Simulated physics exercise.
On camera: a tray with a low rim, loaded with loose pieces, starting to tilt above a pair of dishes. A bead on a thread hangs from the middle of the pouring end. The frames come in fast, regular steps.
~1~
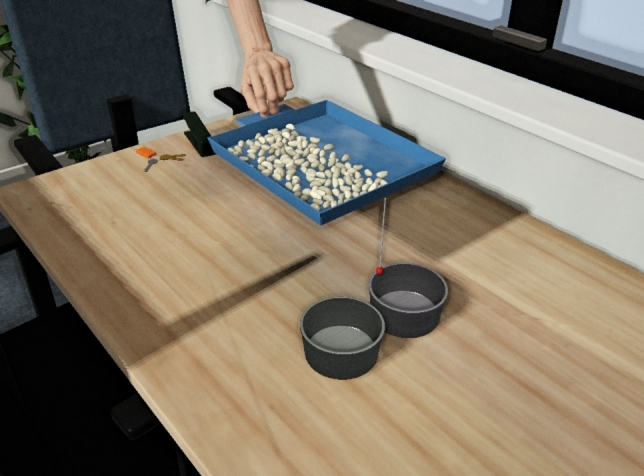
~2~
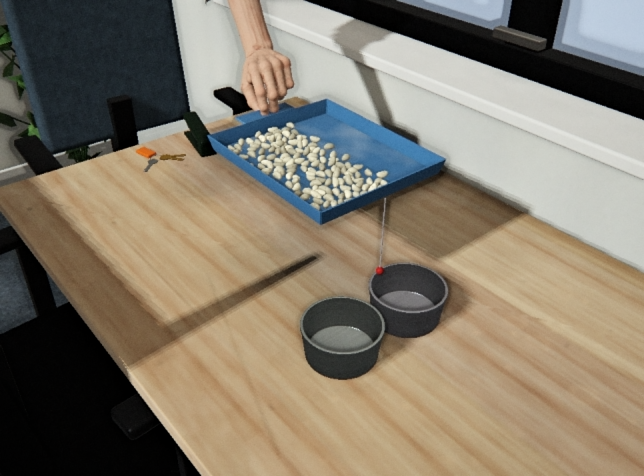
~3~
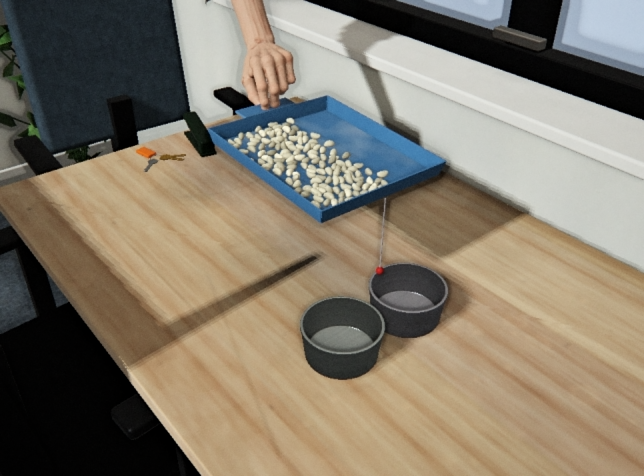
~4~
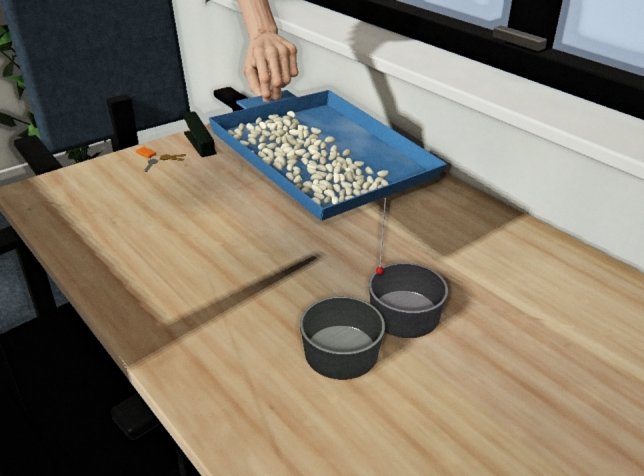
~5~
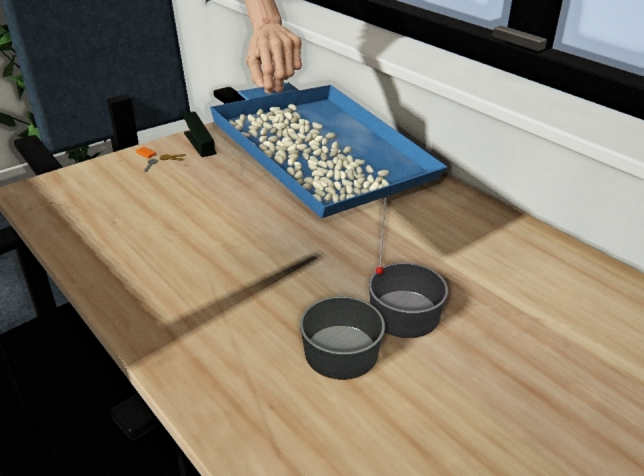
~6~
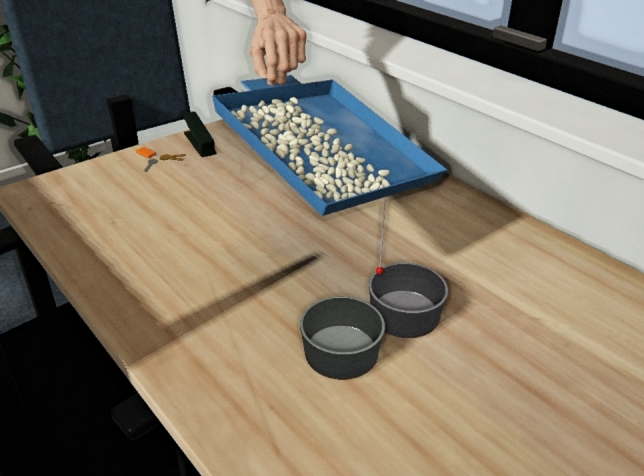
In the video, a hand is at the far end of a blue tray of white beans above two dark dishes on a wooden table; the tray starts level, then tilts slightly, its pouring end lowest at the right corner.
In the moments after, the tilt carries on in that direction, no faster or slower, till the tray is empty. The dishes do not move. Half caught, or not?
In the dishes lies only the smaller part of it.
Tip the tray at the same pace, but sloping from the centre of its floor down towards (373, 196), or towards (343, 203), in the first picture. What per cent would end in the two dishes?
First some 70, then 90 per cent.
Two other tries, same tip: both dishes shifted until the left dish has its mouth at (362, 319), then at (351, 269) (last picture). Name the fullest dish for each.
The first try: The right dish. The second: The dish on the right.
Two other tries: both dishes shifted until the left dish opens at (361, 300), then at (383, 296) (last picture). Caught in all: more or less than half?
One: Most of it. Two: Over half.
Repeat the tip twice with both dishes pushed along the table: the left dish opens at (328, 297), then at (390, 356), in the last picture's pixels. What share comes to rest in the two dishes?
Near 40 % and 0 %.
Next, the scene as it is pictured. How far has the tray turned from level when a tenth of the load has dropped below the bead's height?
Around 75° of tilt.
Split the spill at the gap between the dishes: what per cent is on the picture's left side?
It comes to 0 per cent or so.
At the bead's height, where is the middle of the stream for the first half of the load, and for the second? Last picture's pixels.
Early half (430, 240), late half (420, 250).
Soon after the last picture, tray tipped steeply; nearly all on the tray; a stray few outside both; a stray few in the air.
A little later, tray tipped past a quarter turn; about two thirds on the tray; a stray few in the right dish; about a quarter outside both; a small part in the air.
Later still, tray tipped past a quarter turn; about a quarter in the right dish; most outside both.
At rest, tray tipped past a quarter turn; none in the left dish; about a quarter in the right dish; most outside both.
